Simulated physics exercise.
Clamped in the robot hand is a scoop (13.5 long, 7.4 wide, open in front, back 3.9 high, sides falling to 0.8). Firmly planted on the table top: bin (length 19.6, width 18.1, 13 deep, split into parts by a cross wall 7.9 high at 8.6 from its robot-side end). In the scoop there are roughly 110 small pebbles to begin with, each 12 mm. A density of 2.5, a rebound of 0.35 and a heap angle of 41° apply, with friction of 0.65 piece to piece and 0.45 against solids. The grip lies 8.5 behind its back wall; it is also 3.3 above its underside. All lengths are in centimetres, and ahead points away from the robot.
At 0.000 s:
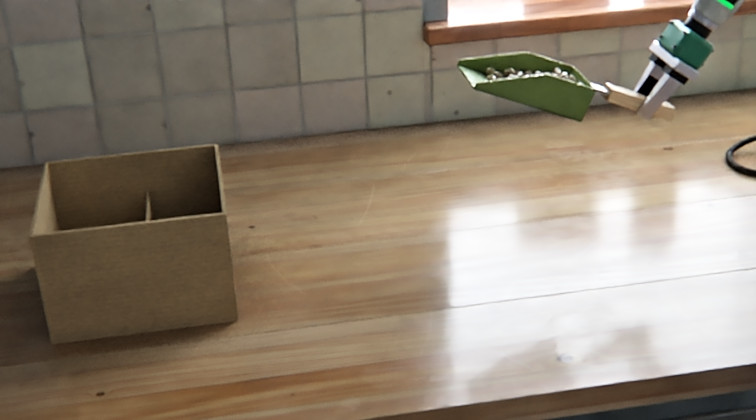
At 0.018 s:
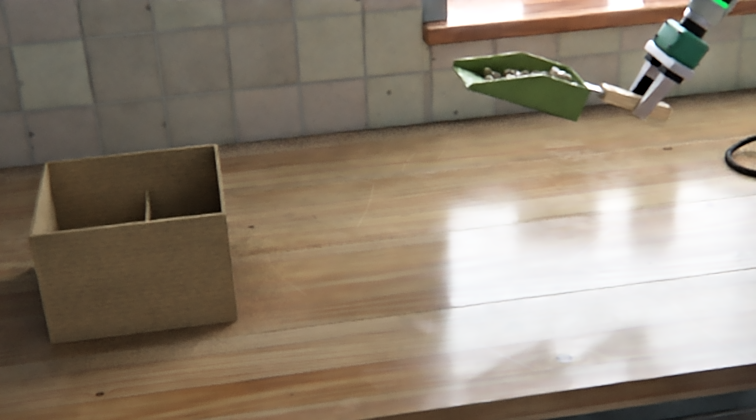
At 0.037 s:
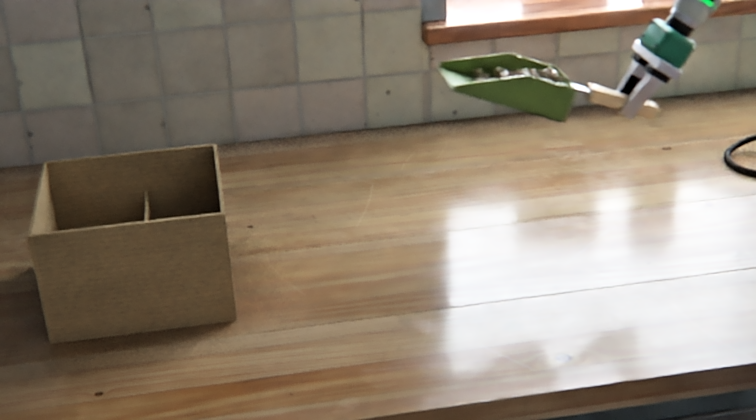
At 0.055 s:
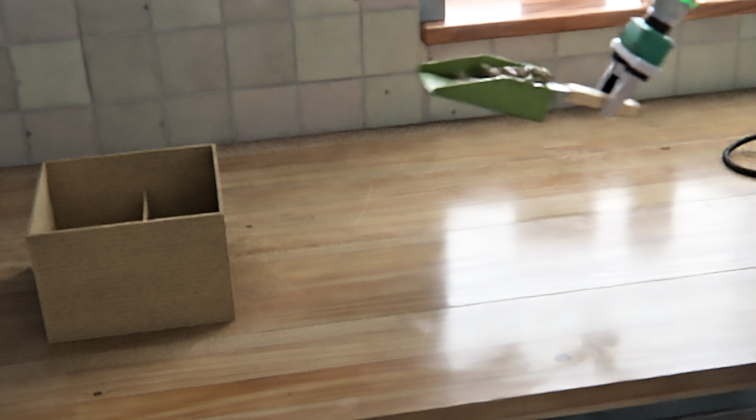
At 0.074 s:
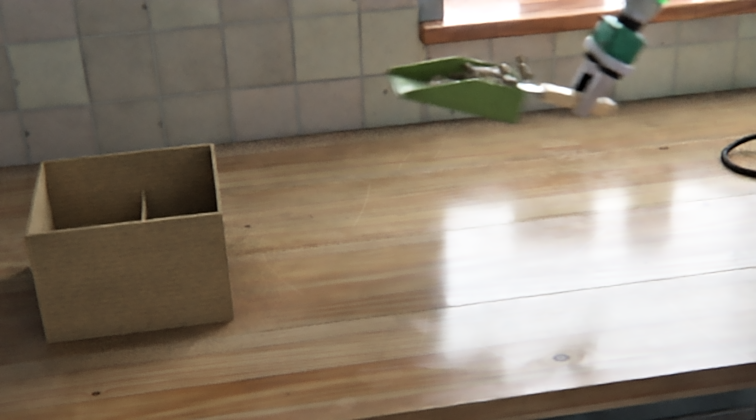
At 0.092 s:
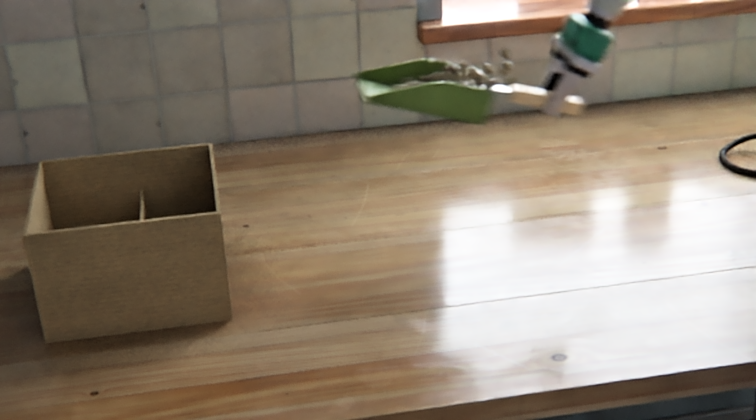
The footage shows a robot arm holding a green scoop of small pebbles above a wooden counter, carrying it gradually left toward an open, divided brown box while the pebbles shift and heap up near the scoop's back.
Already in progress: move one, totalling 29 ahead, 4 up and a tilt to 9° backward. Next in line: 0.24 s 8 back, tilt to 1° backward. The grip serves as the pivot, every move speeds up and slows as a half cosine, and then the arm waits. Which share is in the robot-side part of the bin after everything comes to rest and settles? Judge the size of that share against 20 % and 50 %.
The share is below 20 %.
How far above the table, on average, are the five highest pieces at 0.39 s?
Around 18 cm, I reckon.
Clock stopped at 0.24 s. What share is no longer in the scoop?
25 %.
By 0.24 s, tilted 9° backward, highest piece 24 above the table; 84 on the scoop, 26 in flight or on a rim.
By 0.39 s, tilted 3° backward, highest piece 20 above the table; 50 in the far-side part, 26 in the robot-side part, 6 on the table or floor, 28 in flight or on a rim.
By 0.66 s, level, highest piece 9 above the table; 63 in the far-side part, 35 on the table or floor, 12 in the robot-side part.
By 1.71 s, level, highest piece 9 above the table; 63 in the far-side part, 35 on the table or floor, 12 in the robot-side part.
Final count, 63 in the far-side part, 35 on the table or floor, 12 in the robot-side part. That is 11 % in the robot-side part of the bin.
